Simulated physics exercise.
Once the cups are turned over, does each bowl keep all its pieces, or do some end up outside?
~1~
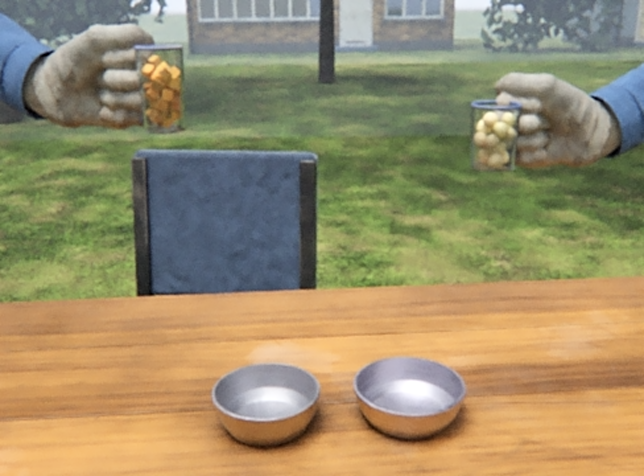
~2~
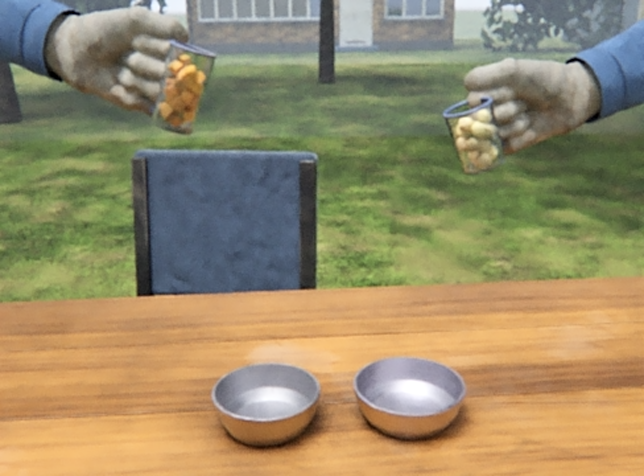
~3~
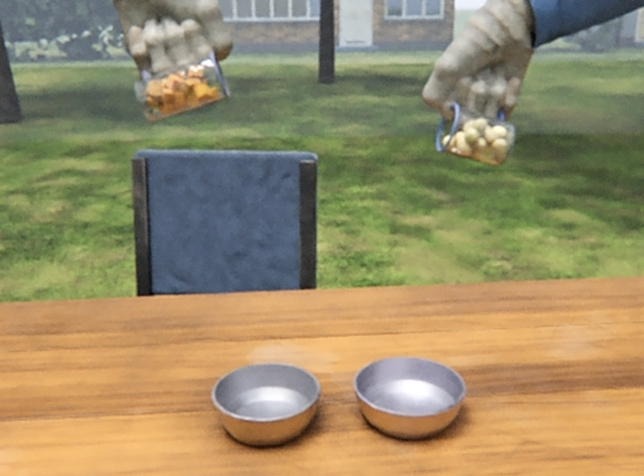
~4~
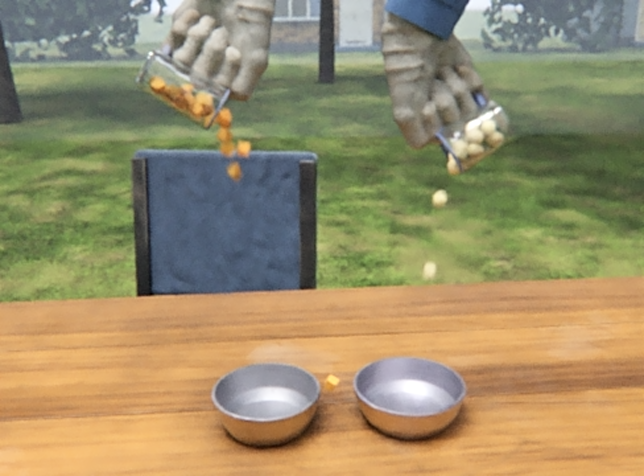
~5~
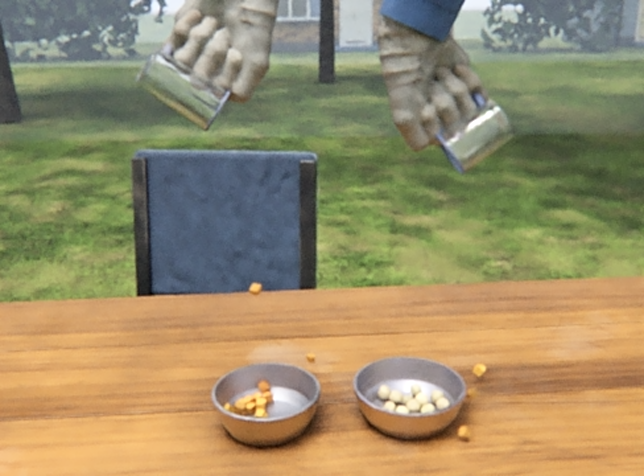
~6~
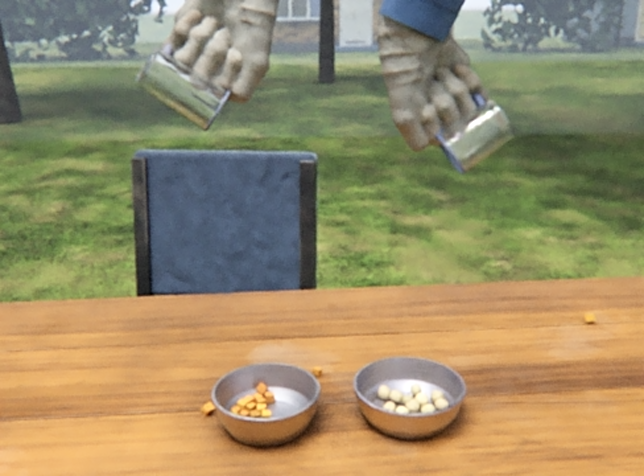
The left bowl does not keep all of its orange pieces, as some bounce away onto the table and beyond. The right bowl holds all of its pale ones.
